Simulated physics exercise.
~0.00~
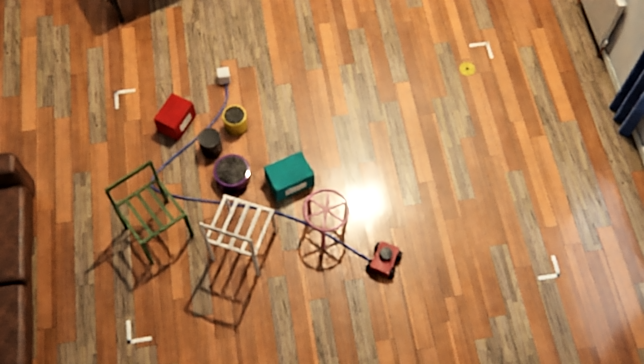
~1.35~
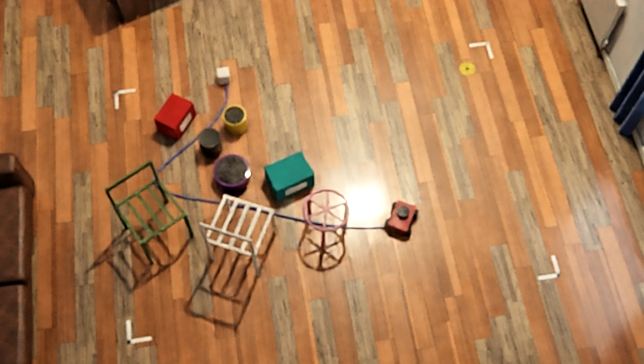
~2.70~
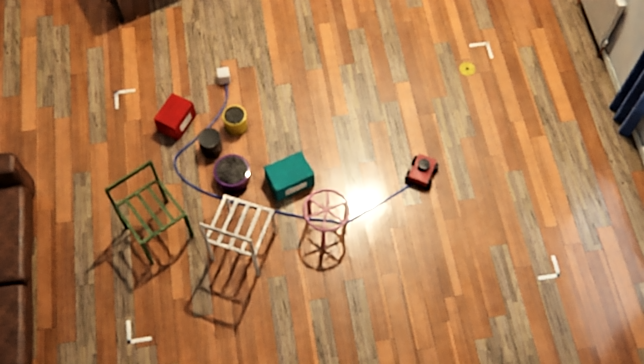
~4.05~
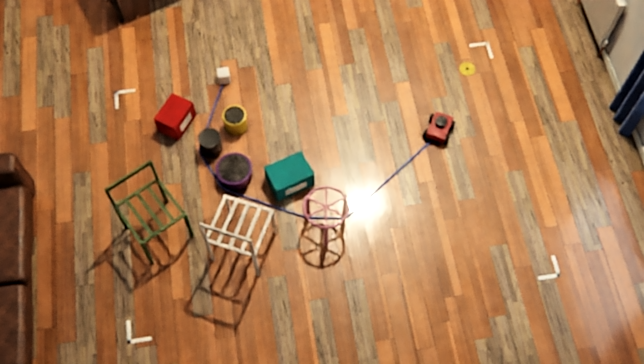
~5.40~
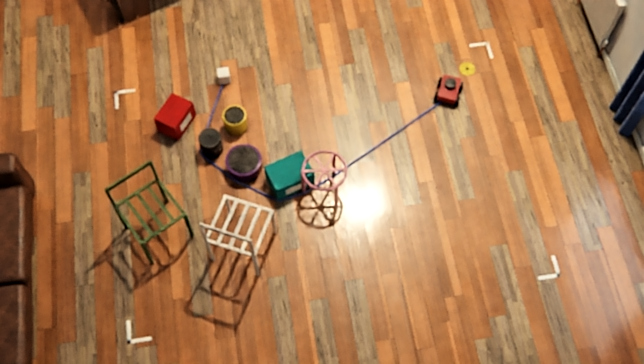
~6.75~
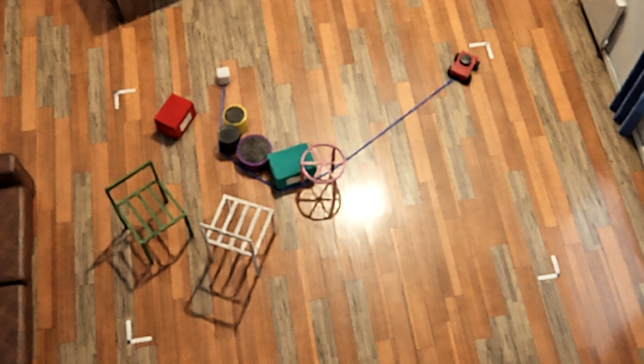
The footage shows a small red cart trailing a blue cord among chairs, pots and boxes on a wooden floor, moving up toward a yellow mark as the cord tightens; the pink stool, purple pot and black bucket shift, and the cart ends near the upper right corner marker.
